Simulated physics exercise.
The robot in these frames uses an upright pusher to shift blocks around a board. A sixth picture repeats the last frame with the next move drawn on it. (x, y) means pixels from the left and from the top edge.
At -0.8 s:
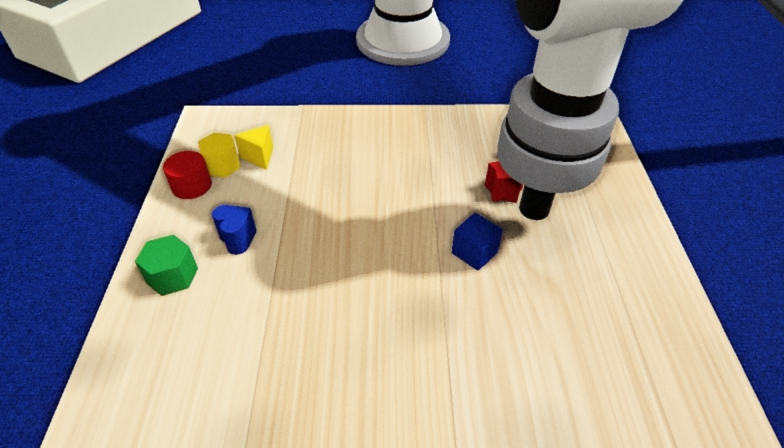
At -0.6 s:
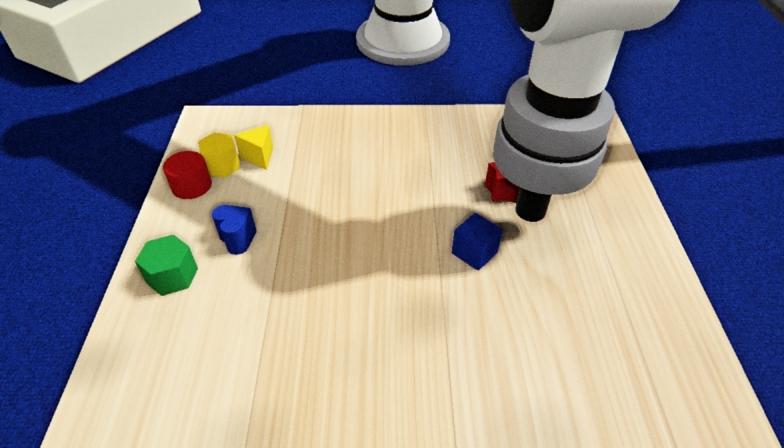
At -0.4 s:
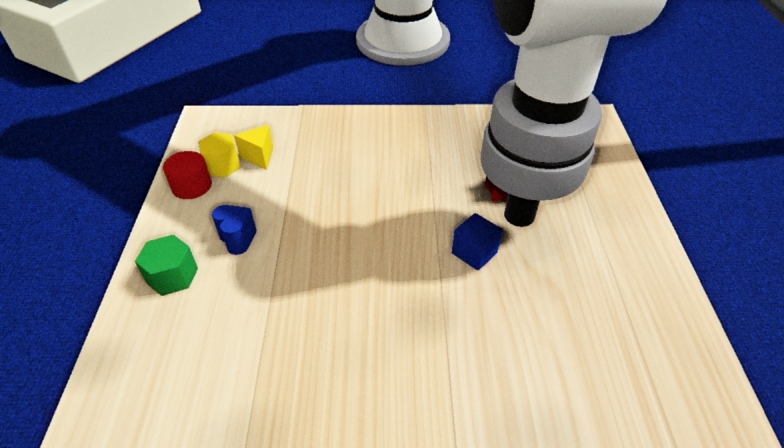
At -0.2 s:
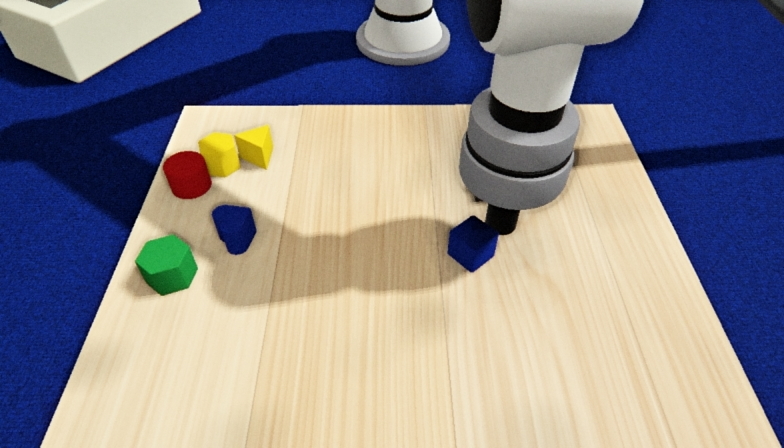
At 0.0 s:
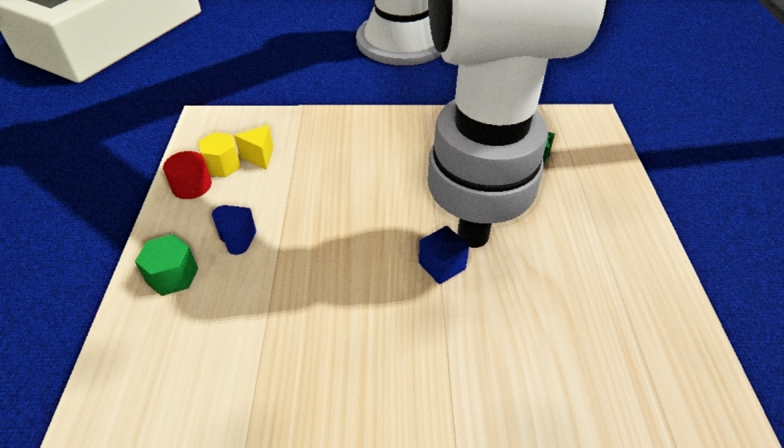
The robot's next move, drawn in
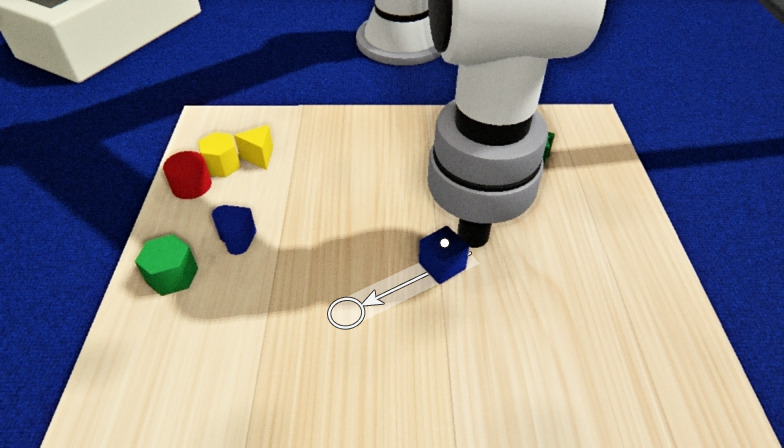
To begin with, a robot arm with an upright pusher stands just right of a blue block on a wooden board, while other colored blocks sit at the left. The pusher moves left and slightly nearer, meets the blue block, then pushes it a short way left and toward the viewer.
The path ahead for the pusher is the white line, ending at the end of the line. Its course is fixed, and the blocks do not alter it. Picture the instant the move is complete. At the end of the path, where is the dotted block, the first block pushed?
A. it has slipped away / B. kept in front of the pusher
B.
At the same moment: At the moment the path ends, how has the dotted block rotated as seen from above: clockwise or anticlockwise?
It turns clockwise.
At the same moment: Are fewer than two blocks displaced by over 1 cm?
I'd say yes.
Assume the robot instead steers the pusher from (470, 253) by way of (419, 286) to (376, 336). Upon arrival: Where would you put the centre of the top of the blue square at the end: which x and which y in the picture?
It is going to be at (359, 281).
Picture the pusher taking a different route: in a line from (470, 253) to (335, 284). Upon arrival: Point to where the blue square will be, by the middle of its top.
Top centre: (310, 288).
The drawn path runs from (470, 253) to (346, 313); the dot is on the blue square.
What follows on the original path. One third of the way, pusher (433, 255); blue square (400, 259), turned 15° clockwise.
Two thirds of the way, pusher (390, 275); blue square (353, 276), turned 30° clockwise.
At the end, pusher (345, 297); blue square (305, 292), turned 50° clockwise.
